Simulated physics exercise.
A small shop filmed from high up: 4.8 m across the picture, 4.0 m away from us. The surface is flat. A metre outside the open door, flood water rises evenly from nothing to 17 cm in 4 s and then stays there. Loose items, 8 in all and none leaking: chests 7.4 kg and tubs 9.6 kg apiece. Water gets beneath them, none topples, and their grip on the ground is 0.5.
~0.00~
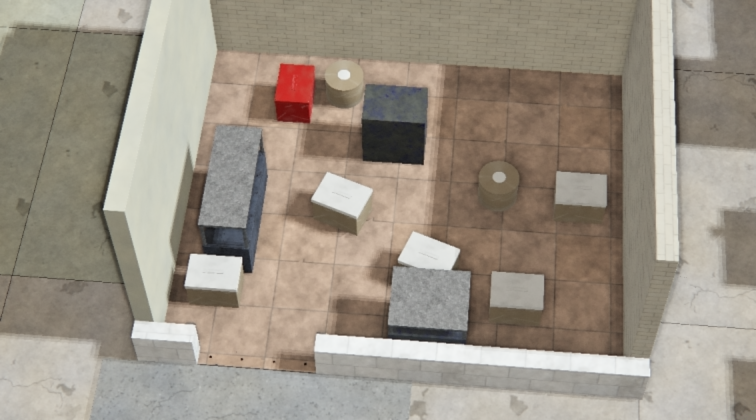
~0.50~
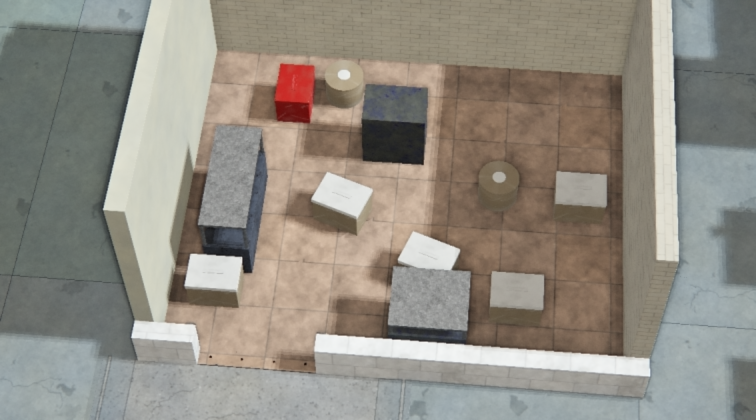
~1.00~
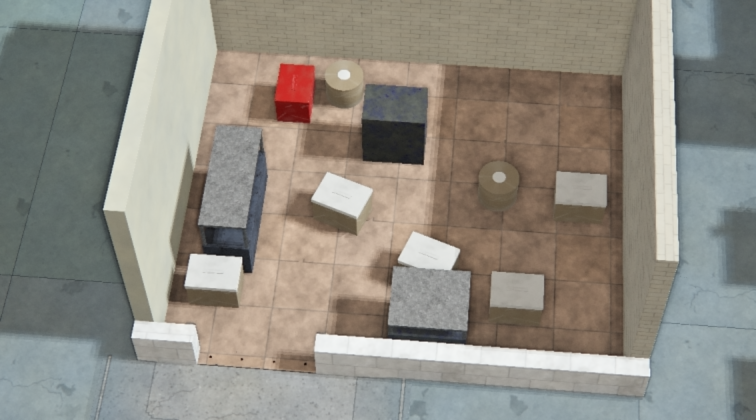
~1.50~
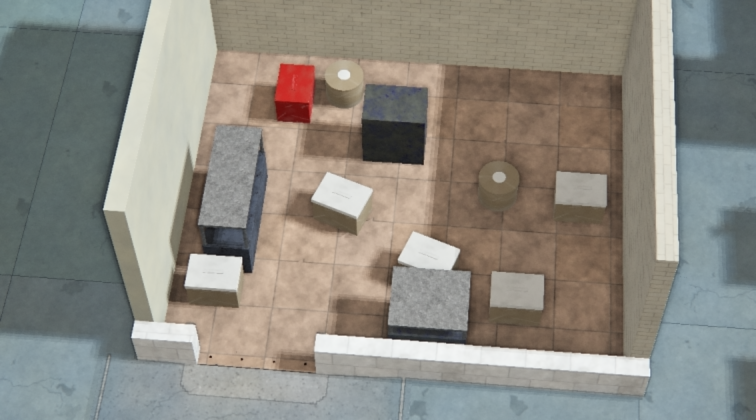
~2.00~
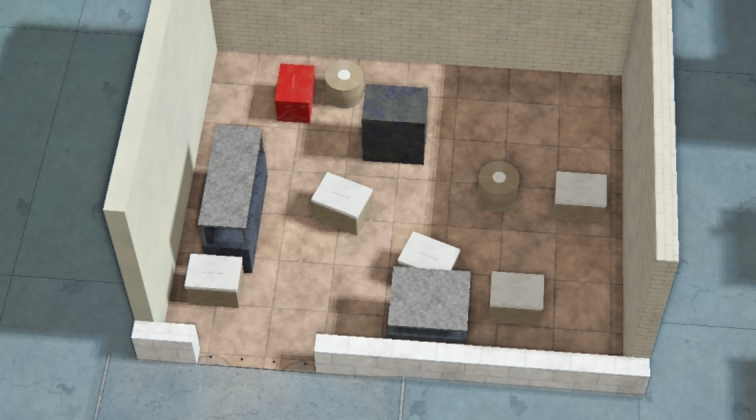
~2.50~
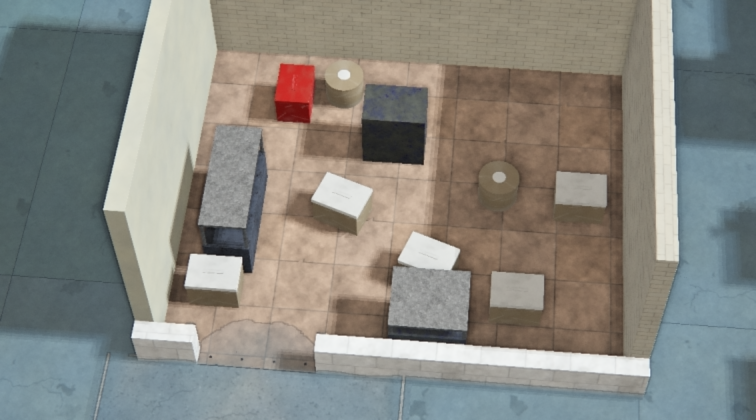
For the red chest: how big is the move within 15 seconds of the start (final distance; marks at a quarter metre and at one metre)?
Red chest slides a little.
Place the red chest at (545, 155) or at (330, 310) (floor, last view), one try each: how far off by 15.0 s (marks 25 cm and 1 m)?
In turn: It is nudged along; it is nudged along.
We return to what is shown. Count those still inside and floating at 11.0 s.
I count 5.
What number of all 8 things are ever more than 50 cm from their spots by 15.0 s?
I count 6.
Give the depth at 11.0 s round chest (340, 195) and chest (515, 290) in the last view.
Roughly 6 and 2 cm.
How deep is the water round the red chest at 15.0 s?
Roughly 9 cm.
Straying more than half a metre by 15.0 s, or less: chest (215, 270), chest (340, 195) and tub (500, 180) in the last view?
In turn: Short of it, over, more.
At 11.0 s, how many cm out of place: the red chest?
About 80 cm.
After 3.5 s the red chest is near (295, 83), 0.0 m from its start, aground; 0 afloat.
After 6.8 s the red chest is near (278, 53), 0.5 m from its start, aground; 2 afloat.
After 11.0 s the red chest is near (250, 128), 0.8 m from its start, afloat; 5 afloat.
After 15.0 s the red chest is near (245, 96), 0.6 m from its start, afloat; 8 afloat.
